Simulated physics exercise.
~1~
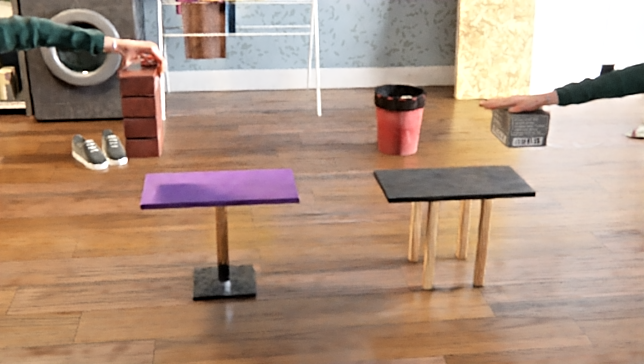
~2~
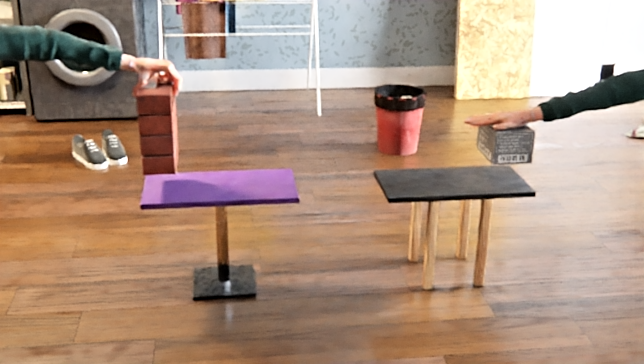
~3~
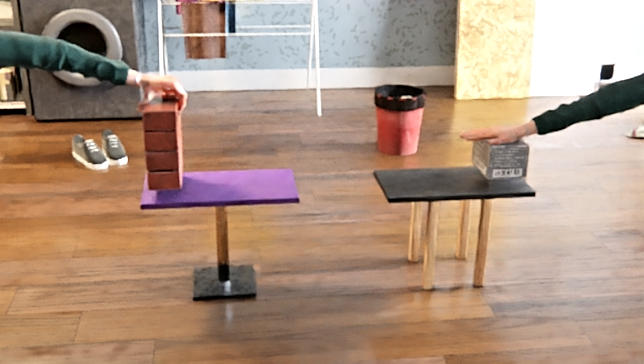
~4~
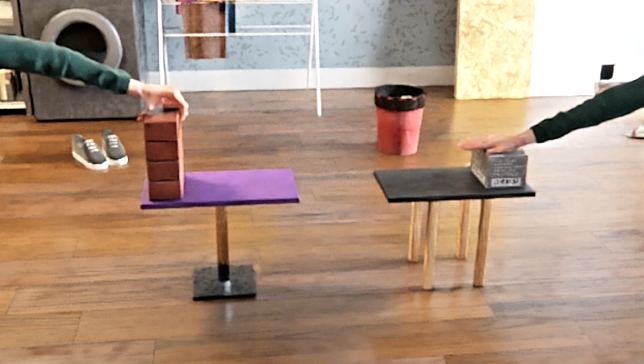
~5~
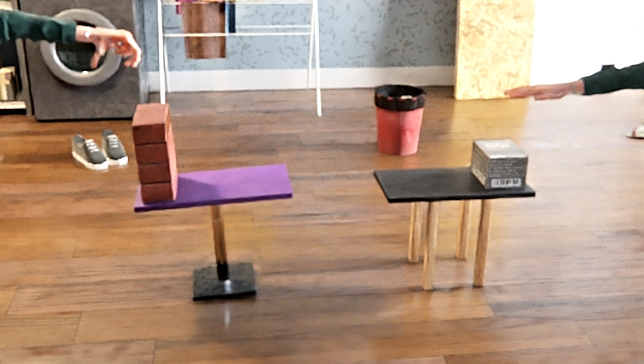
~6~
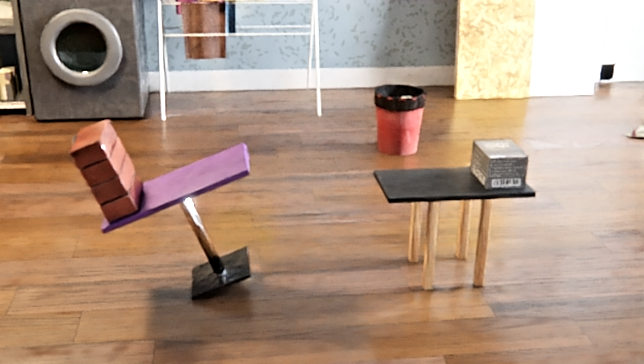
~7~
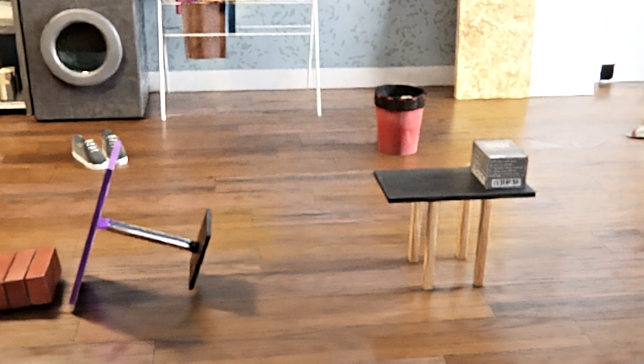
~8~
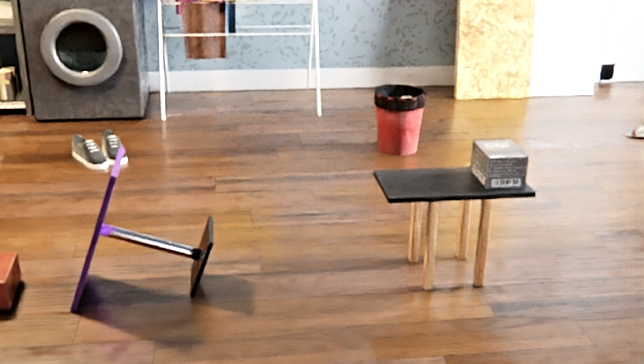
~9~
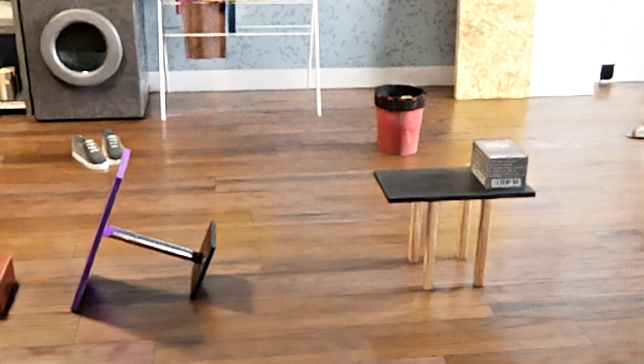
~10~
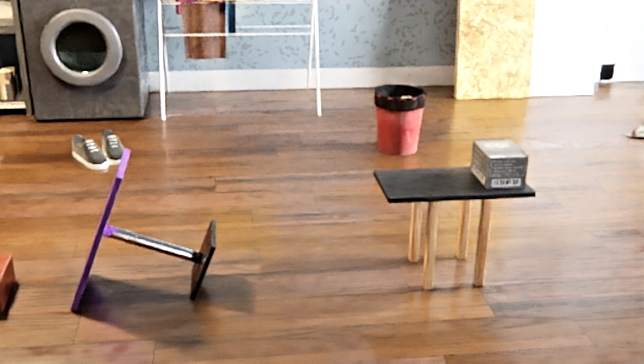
A purple table tips left under bricks hands place, while the boxed black table stands.
